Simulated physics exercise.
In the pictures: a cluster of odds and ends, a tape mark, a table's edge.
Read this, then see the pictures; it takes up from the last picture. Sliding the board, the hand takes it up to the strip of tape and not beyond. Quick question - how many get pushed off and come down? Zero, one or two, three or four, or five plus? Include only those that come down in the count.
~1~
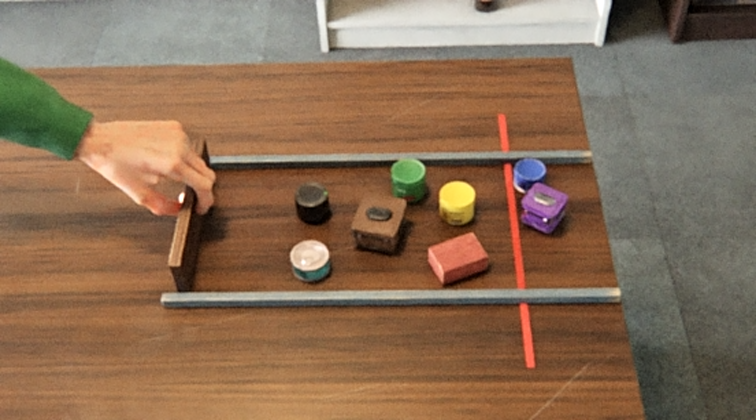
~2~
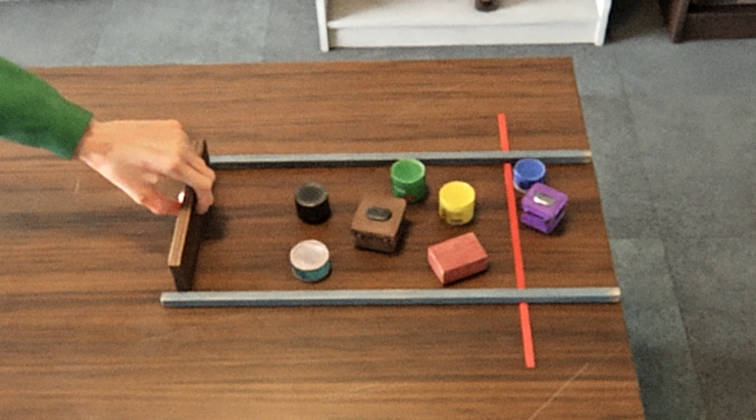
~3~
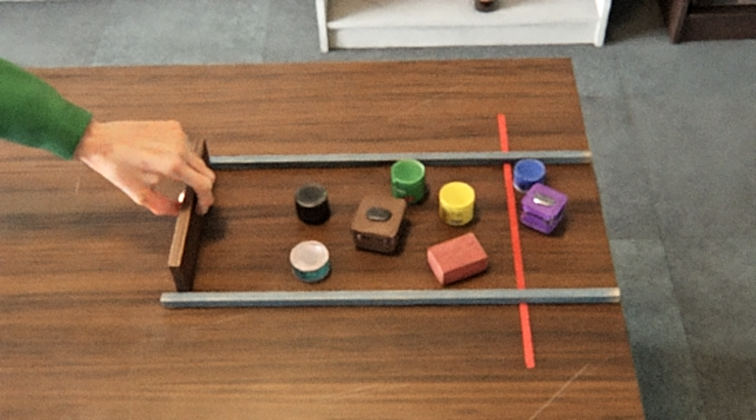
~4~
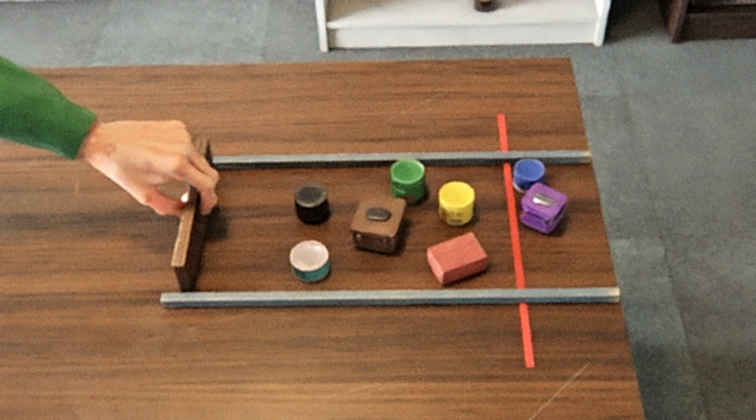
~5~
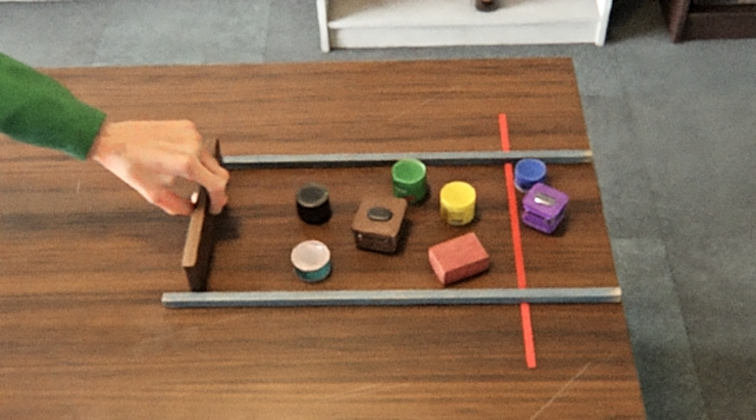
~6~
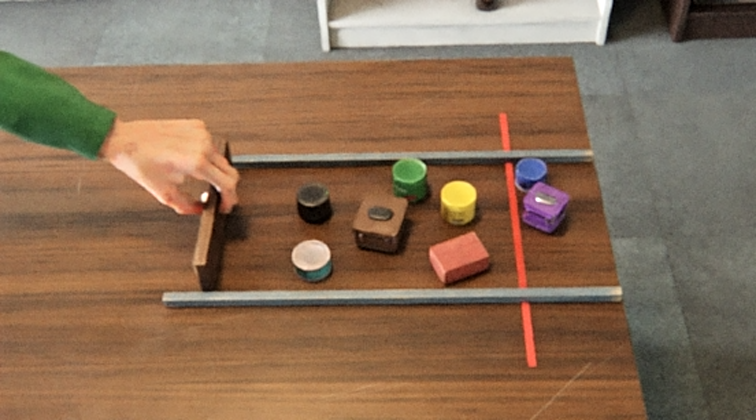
Most likely not a single one will drop off.
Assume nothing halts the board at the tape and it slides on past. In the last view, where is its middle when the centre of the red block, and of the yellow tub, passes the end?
For the red block, about (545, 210); for the yellow tub, about (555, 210).
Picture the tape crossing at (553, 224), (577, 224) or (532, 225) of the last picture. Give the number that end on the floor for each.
So, one try after another, the floor gets 2, then 5, then 0.
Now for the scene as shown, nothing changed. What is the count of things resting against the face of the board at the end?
So the total is 4.
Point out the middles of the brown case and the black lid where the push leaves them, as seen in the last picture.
Final pixels, roughly: (551, 227) for the first, (530, 195) for the other.
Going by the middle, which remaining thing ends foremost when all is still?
The purple case ends nearest.
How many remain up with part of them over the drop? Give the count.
The figure is 1.
Soon after, none off yet; purple case at rest near (545, 208); blue tin at rest near (531, 176); yellow tub at rest near (458, 203).
Then, none off yet; purple case at rest near (545, 208); blue tin at rest near (531, 176); yellow tub moved a little near (475, 197).
At rest, the number that fall off is zero.
